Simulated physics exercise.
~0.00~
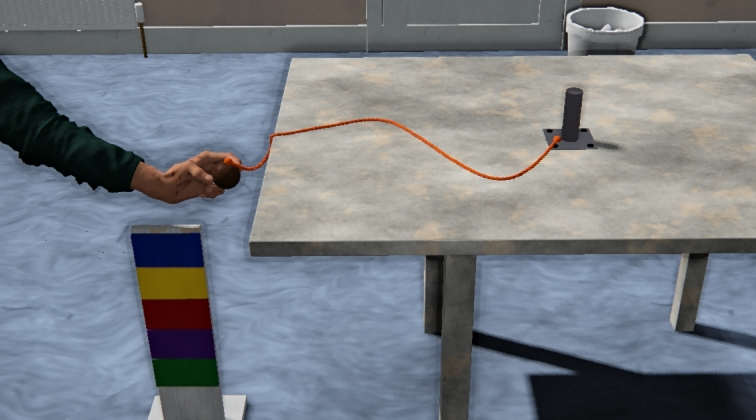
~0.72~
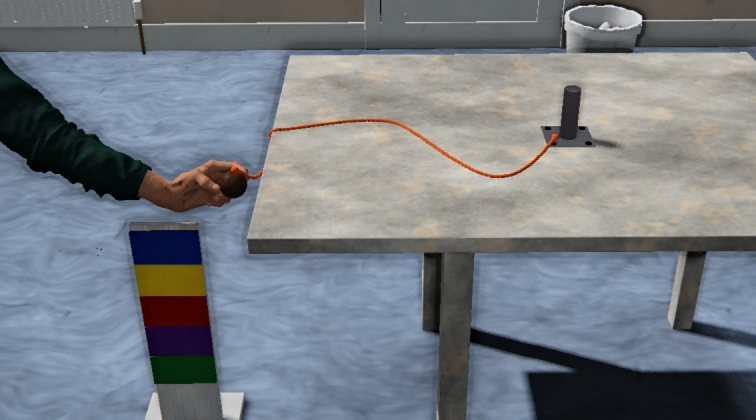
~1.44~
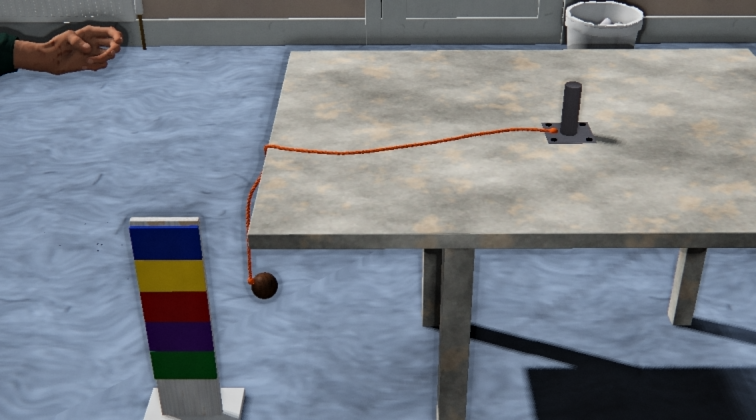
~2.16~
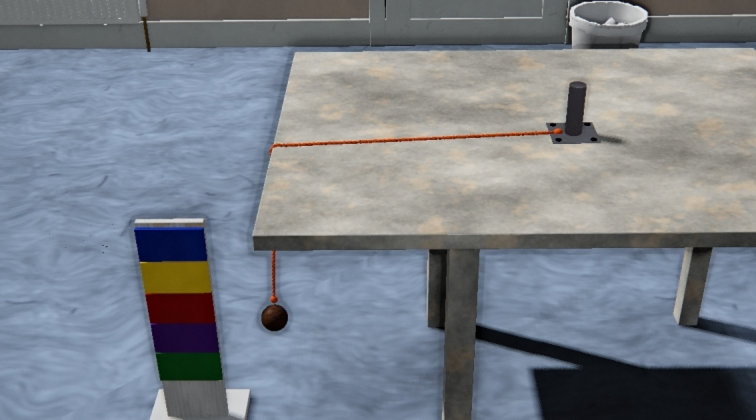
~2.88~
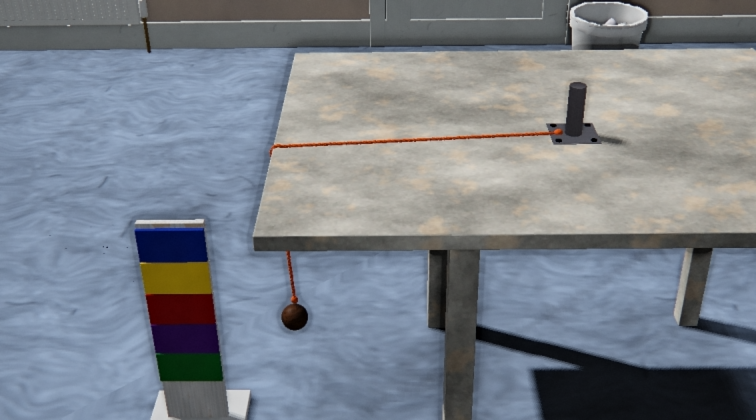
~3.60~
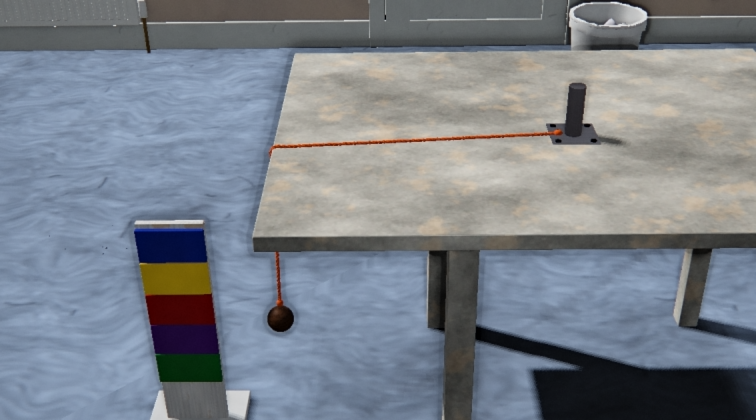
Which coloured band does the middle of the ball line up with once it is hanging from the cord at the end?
The middle of the ball lines up with the red band as it hangs beside the table's end.
